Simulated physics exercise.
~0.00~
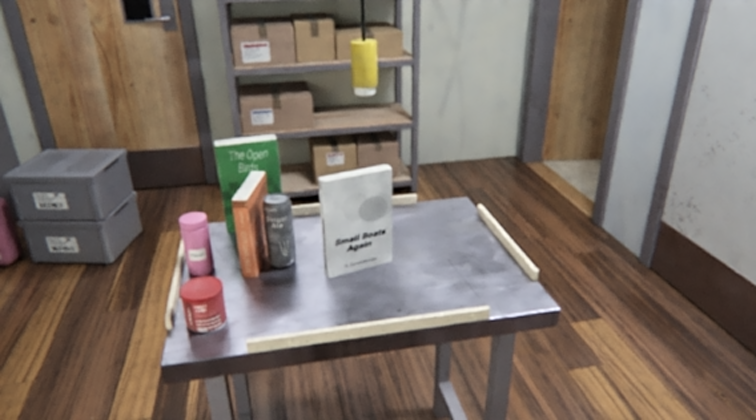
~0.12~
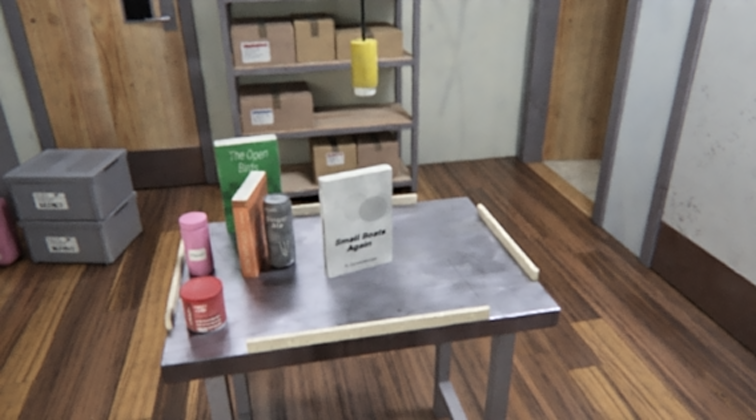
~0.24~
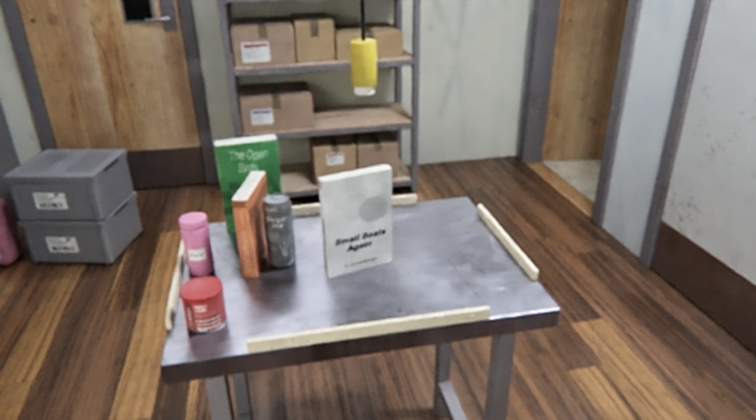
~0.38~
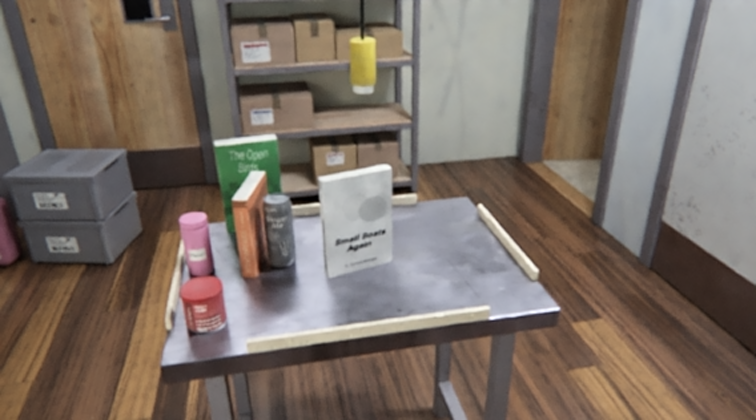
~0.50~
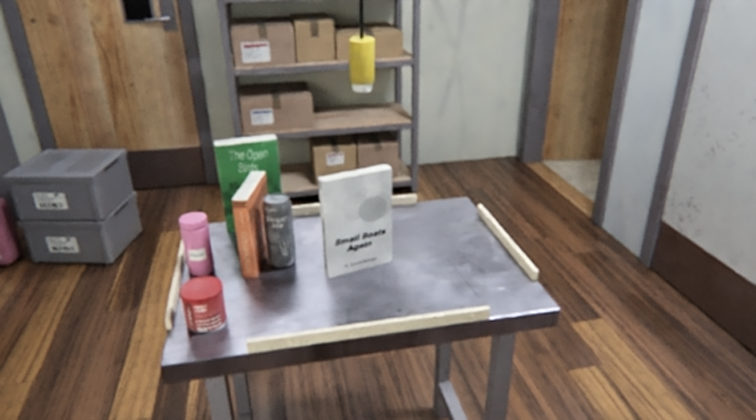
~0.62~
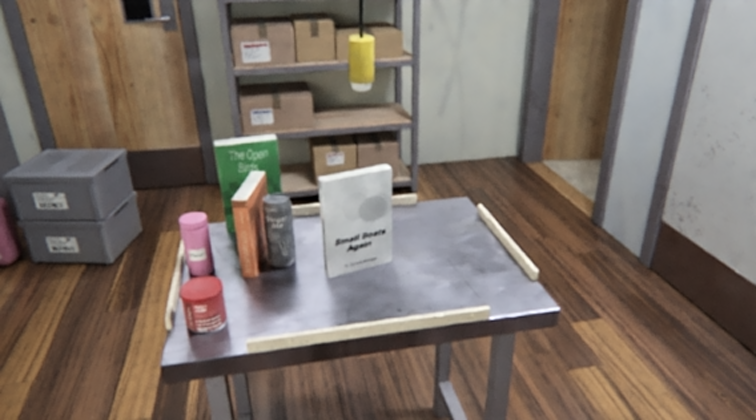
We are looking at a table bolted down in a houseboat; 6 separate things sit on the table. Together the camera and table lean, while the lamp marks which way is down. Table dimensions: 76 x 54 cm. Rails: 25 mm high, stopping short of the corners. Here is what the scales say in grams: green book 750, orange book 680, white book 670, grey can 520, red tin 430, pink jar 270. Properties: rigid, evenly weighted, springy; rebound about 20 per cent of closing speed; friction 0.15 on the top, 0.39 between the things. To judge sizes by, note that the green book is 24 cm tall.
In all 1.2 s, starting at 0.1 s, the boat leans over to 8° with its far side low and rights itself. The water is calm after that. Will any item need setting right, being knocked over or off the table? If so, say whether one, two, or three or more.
Yes, one.
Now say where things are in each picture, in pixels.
Boat level; green book (251, 184); orange book (254, 223), in the first picture.
Boat level; red tin (204, 305); pink jar (197, 244), in the second picture.
Heel 1°, far side down; white book (357, 222); grey can (279, 231), in the third picture.
Heel 4°, far side down; red tin (204, 305); pink jar (197, 244), in the fourth picture.
Heel 6°, far side down; white book (357, 222); grey can (279, 231), in the fifth picture.
Heel 8°, far side down; green book (251, 184); orange book (254, 223), in the sixth picture.
Around 1.02 s, heel 4°, far side down; white book tipped 21° against what carries it.
Around 1.12 s, heel 2°, far side down; white book tipped 47° against what carries it.
Around 1.22 s, boat level; white book on its side.
Around 1.32 s, green book resting near (251, 184); orange book resting near (254, 223).
Finally (1.8 s), on their side or leaning hard on the table, white book; the other 5 still in place (within 5 cm). Final places as that camera would see them, green book near (251, 184), orange book near (254, 223).
